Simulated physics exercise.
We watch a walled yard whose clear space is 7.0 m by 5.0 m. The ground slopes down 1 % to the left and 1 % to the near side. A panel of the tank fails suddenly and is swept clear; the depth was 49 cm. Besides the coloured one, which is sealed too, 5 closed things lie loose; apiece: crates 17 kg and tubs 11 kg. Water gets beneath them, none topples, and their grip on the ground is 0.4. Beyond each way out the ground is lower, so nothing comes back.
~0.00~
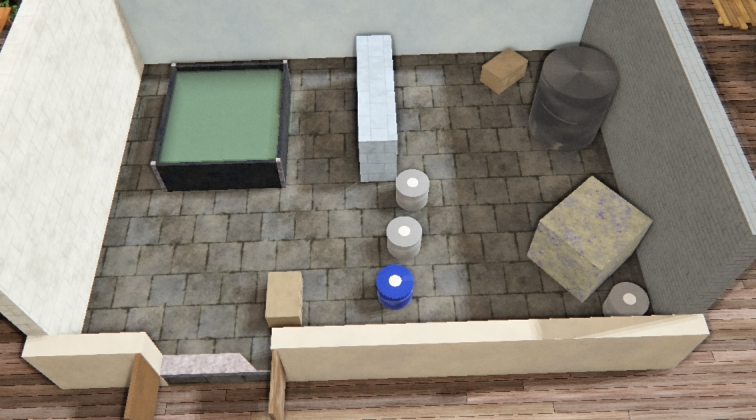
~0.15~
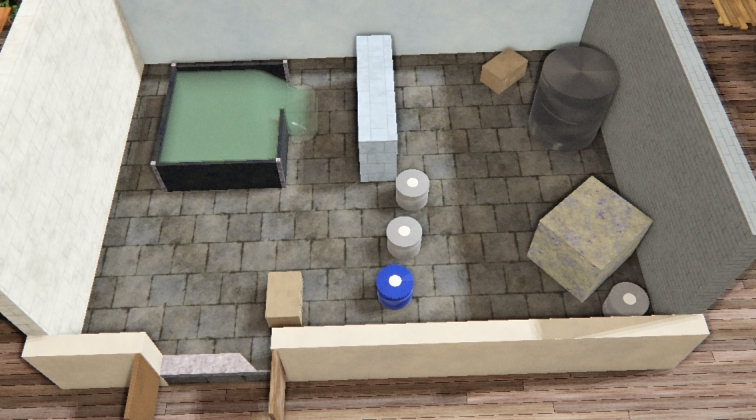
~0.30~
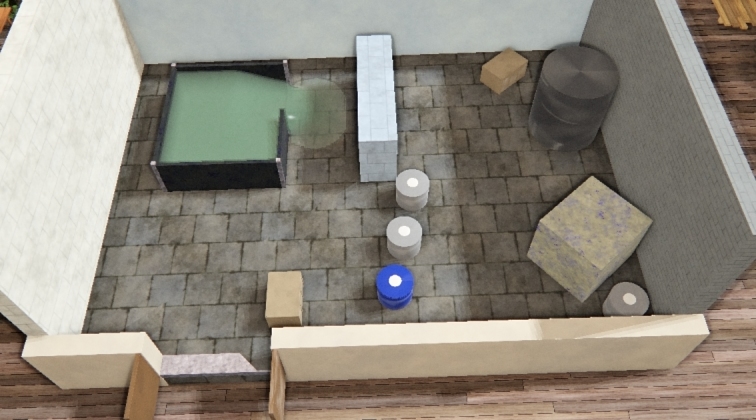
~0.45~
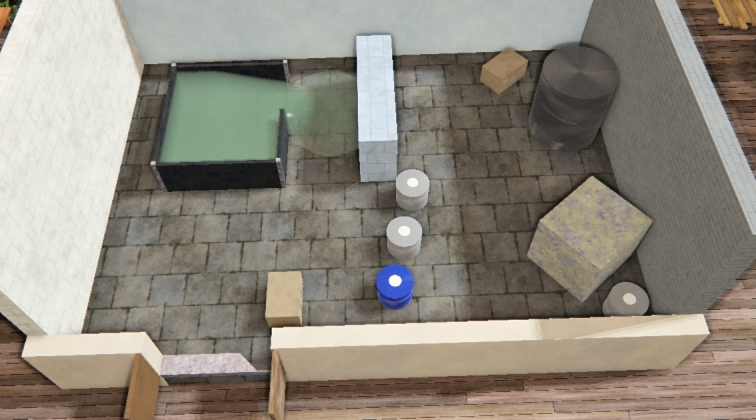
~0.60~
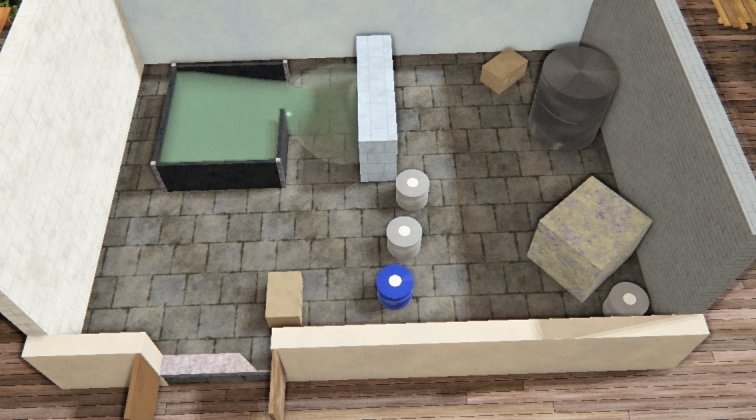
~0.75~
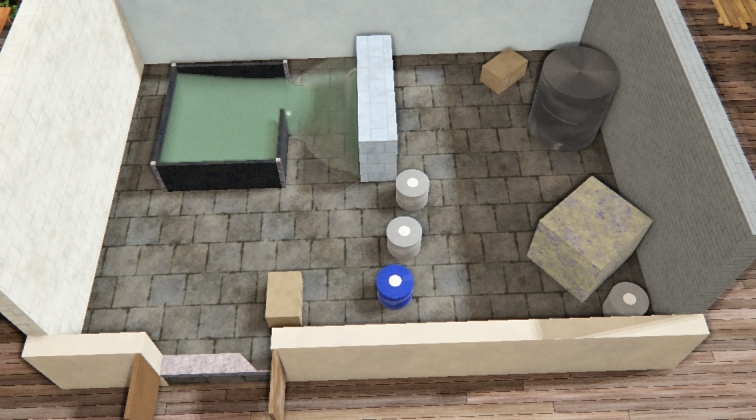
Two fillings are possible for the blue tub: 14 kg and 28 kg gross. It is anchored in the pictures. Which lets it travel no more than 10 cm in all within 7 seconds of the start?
For it, the lower weight is enough.
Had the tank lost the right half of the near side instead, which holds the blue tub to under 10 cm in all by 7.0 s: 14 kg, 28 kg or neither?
In that case only the larger load is enough.
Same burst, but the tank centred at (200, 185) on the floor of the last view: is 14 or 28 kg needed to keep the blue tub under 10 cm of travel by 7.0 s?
In that case only the higher weight holds it.
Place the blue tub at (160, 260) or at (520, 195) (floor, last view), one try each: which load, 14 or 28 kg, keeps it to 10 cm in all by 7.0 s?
In turn: Either load holds; either load holds.
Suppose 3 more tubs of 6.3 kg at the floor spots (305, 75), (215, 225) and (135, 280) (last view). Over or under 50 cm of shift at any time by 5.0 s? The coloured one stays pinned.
In turn: Past it, short of it, short of it.
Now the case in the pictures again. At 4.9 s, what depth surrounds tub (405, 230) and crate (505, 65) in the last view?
About 1 and 8 cm.
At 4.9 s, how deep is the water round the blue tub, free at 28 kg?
About 3 cm.
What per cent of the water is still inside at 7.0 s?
About 94 per cent.
After 1.4 s the blue tub would be 0 cm from its start with 14 kg and 0 cm from its start with 28 kg; 0 cm of water round it then.
After 3.1 s the blue tub would be 0 cm from its start with 14 kg and 0 cm from its start with 28 kg; 2 cm of water round it then.
After 4.9 s the blue tub would be 0 cm from its start with 14 kg and 0 cm from its start with 28 kg; 3 cm of water round it then.
After 7.0 s the blue tub would be 0 cm from its start with 14 kg and 0 cm from its start with 28 kg; 3 cm of water round it then.
